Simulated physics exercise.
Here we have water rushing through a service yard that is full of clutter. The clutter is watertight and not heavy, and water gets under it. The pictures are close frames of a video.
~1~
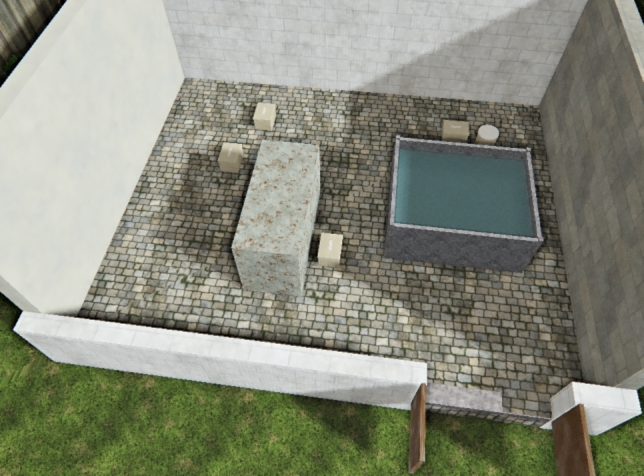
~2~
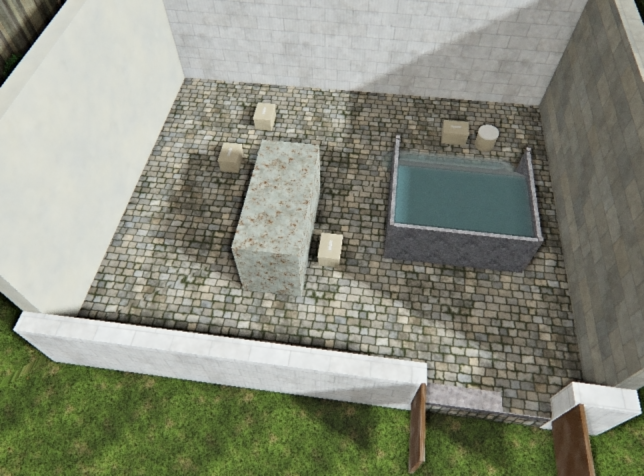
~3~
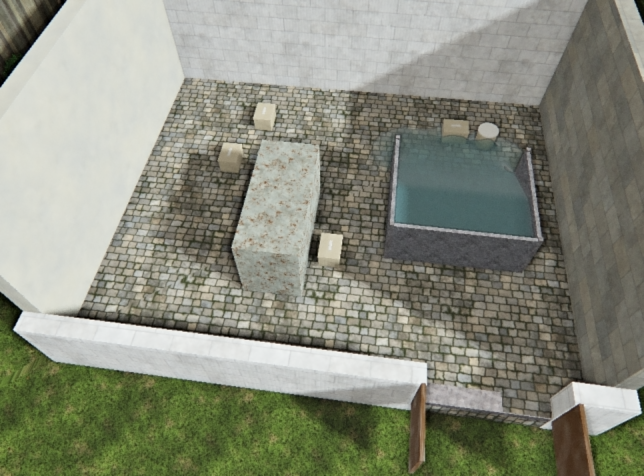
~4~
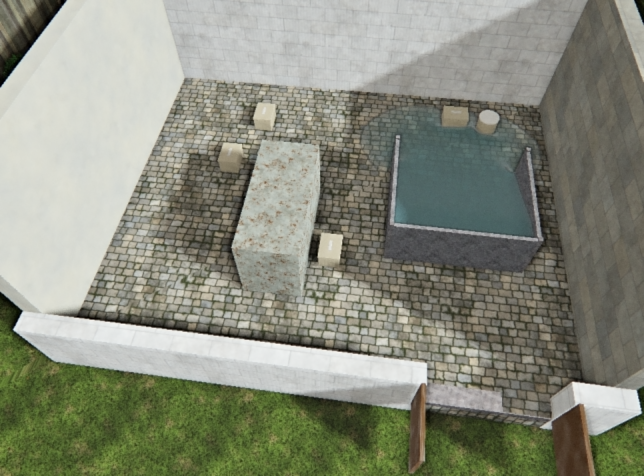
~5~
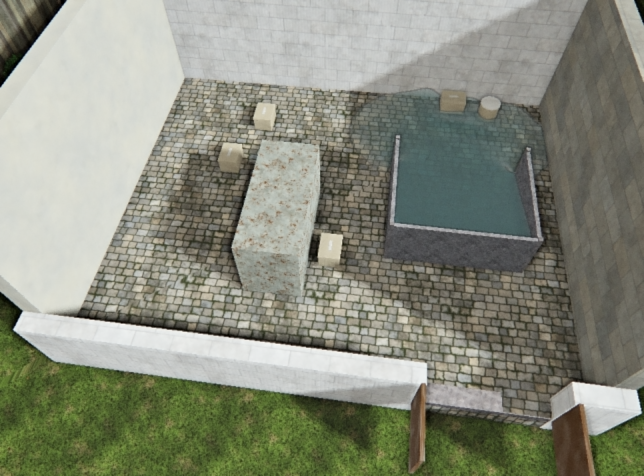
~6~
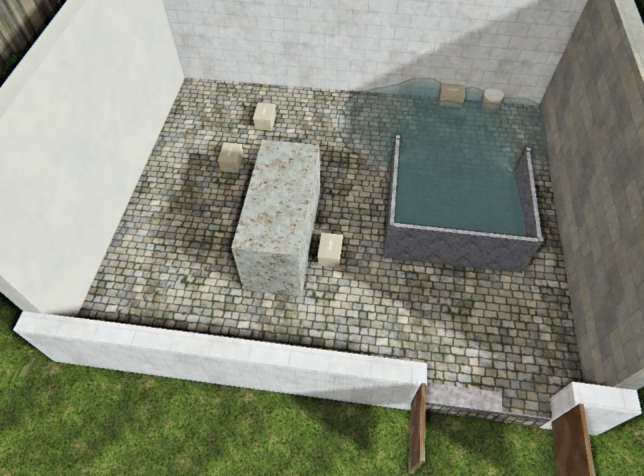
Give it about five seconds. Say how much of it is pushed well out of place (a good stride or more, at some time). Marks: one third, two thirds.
It is two thirds or more.
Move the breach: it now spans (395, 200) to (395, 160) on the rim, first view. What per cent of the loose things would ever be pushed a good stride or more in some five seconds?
Roughly 60 per cent.
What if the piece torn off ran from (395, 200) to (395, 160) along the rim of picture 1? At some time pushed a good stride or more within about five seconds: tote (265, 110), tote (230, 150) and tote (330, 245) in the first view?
In turn: Yes, that far or more, yes.
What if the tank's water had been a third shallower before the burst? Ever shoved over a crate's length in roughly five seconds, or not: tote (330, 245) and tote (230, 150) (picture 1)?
One after the other: Less than that, never so far.
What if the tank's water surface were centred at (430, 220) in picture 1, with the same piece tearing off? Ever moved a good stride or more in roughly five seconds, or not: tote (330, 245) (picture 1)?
Answer: No.
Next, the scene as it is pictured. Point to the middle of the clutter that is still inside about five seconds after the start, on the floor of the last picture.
Roughly at (262, 204).
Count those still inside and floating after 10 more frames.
It comes to 2.
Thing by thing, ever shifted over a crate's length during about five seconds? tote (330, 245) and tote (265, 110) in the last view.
As listed: Less than that, pushed that far.
A moment on, 2 of 5 are well off their spots; 2 afloat.
Next, 2 of 5 are well off their spots; 2 afloat.
Later, 3 of 5 are well off their spots; 2 afloat.
In the end, 4 of 5 are well off their spots, and 4 have been at some point; 2 afloat.
